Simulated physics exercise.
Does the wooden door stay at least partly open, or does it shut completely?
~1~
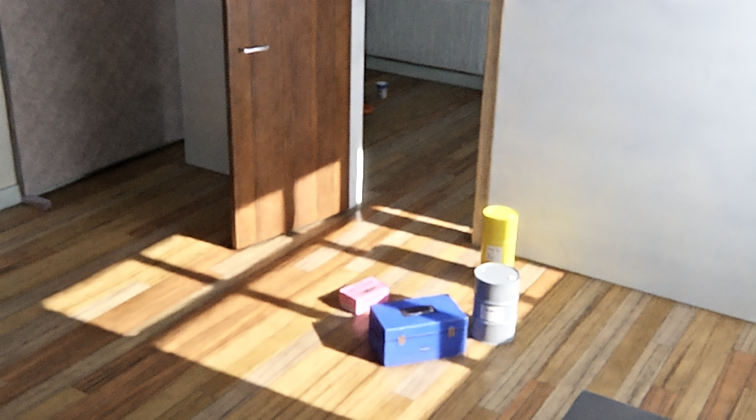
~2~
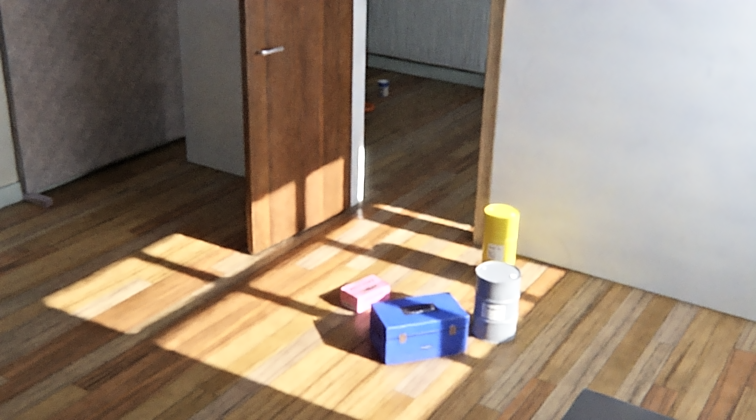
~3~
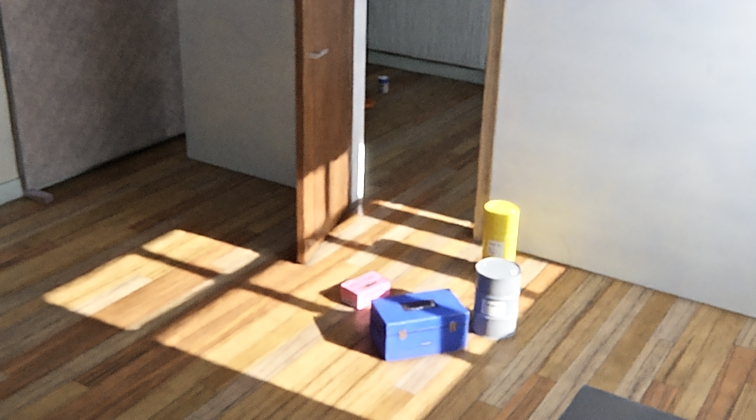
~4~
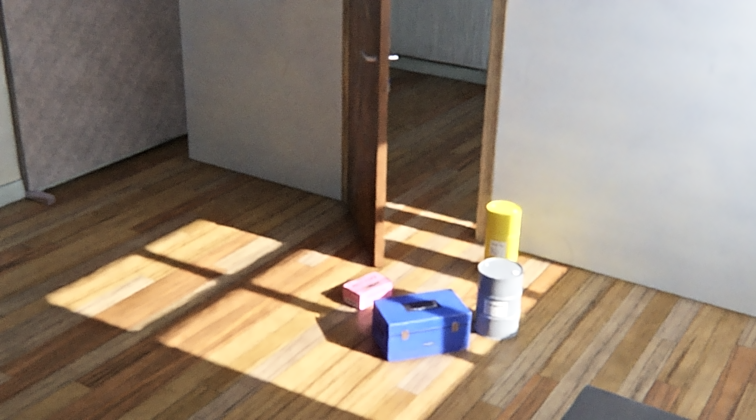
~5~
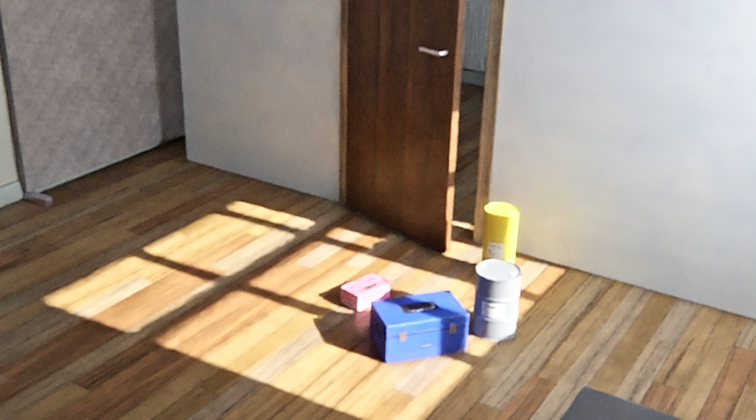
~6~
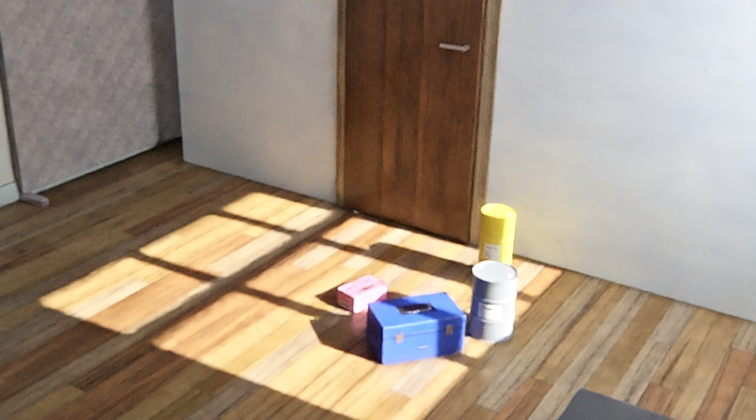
The door shuts completely, closing off the view into the room behind it.
